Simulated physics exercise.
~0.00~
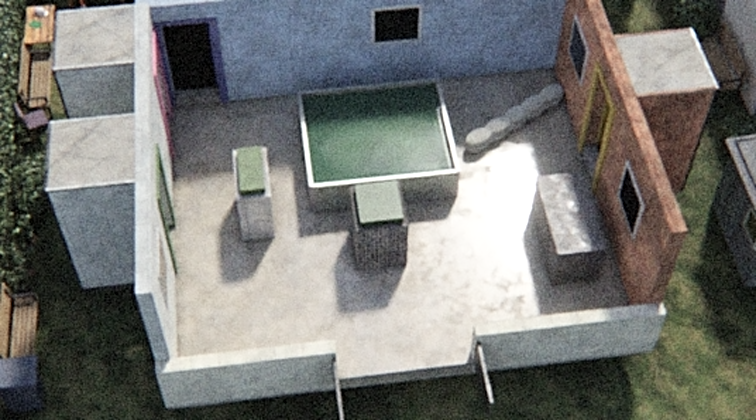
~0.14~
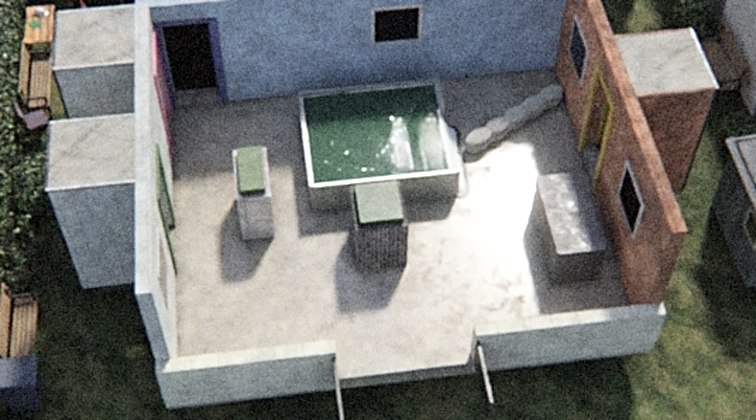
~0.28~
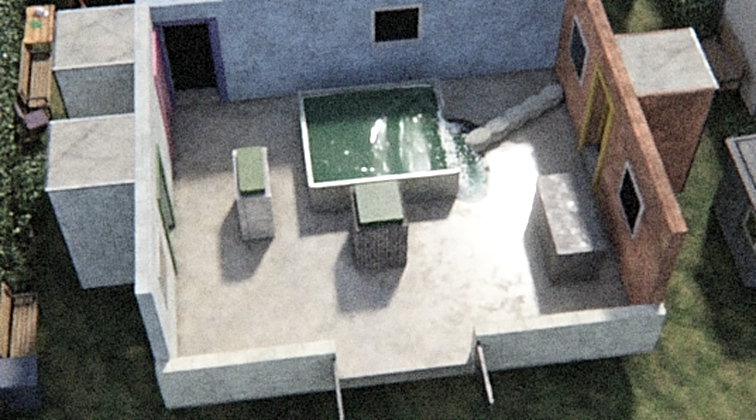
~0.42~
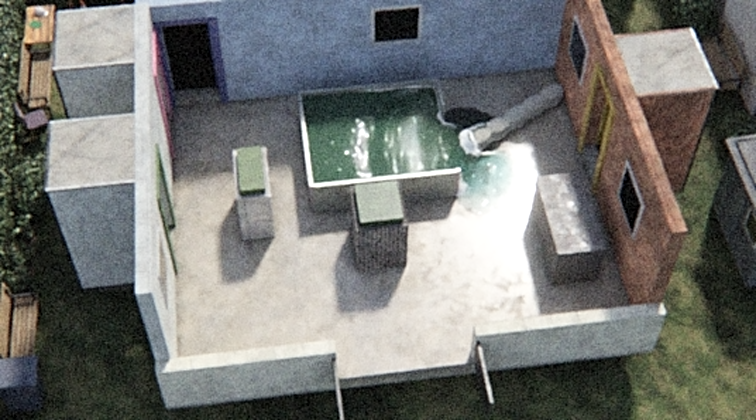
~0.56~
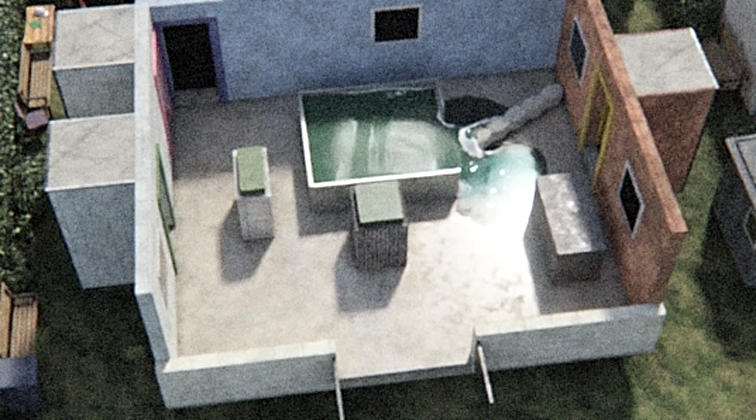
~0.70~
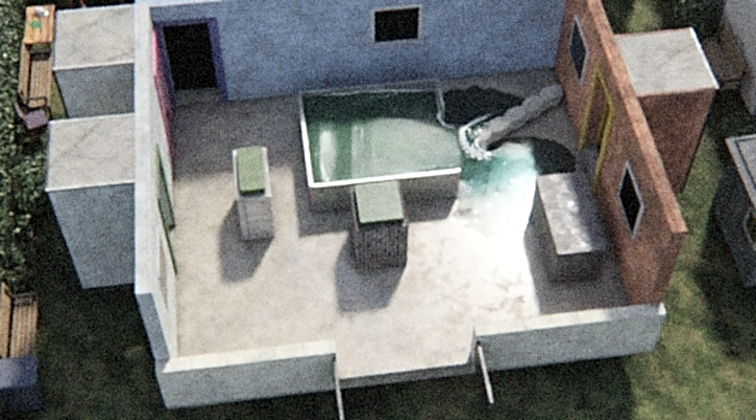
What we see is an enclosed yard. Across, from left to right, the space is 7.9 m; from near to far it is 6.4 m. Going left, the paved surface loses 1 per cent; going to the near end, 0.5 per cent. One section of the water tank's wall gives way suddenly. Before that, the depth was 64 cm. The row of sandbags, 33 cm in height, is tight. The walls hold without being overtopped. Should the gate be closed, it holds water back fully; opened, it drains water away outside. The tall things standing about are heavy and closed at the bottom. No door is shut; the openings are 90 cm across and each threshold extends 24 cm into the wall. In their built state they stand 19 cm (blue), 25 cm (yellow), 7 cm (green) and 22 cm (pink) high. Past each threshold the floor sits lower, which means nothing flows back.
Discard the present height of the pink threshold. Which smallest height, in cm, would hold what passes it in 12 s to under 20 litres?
It would have to be roughly 12 cm high.
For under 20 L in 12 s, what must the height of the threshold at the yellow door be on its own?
At yellow, about 27 cm.
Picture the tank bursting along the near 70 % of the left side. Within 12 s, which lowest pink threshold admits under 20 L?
Roughly 28 cm.
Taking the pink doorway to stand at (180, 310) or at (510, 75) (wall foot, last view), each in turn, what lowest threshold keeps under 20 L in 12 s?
In turn: About 8.5 cm, about 23 cm.
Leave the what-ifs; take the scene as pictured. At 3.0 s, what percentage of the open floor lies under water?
35 %.
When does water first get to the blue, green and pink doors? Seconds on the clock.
Arrival: Blue 5.5 s, green 7.0 s, pink 6.0 s.
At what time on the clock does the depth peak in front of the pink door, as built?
6.0 s.
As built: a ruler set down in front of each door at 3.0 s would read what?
Centimetres: Blue = 0, yellow = 28, green = 0, pink = 0.
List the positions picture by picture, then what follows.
Still water, 64 cm deep, in the water tank at (377, 133); the pink door at (163, 101) is dry, in the first frame.
Water pours out at (447, 155) and has run 0.3 m, to (467, 188); about 9 cm deep outside, 64 cm at the back, in the second frame.
The front is at (479, 136), 0.7 m from the gap at (447, 156); 1.2 m2 of floor is wet, 64 cm left at the back, in the third frame.
The front is at (514, 173), 1.2 m from the gap at (447, 156); 2.3 m2 of floor is wet, 64 cm left at the back, in the fourth frame.
Water pours out at (447, 156) and has run 1.8 m, to a hidden place; about 7 cm deep outside, 64 cm at the back, in the fifth frame.
The front is at a hidden place, 2.4 m from the gap at (447, 156); 5.1 m2 of floor is wet, 64 cm left at the back; the pink door at (163, 101), 5.5 m from the gap, is still 5.4 m from the nearest water, in the sixth frame.
After 1.4 s water covers 20 % of the floor, deepest (44 cm) near (461, 148); it has not reached the pink door.
After 3.0 s water covers 35 % of the floor, deepest (36 cm) near (560, 109); it has not reached the pink door.
After 12.0 s water covers 90 % of the floor, deepest (14 cm) near (223, 380); 10 cm at the pink door, 0 litres in over its 22 cm threshold.
At the pink door as built, the water arrived by 5.8 s and peaked near 16 cm at 6.2 s.
Run again over the same 12 s with other heights there, 56 litres in over 9.5 cm, 10 litres over 13.5 cm. The limit of 20 litres is kept from about 12 cm up.
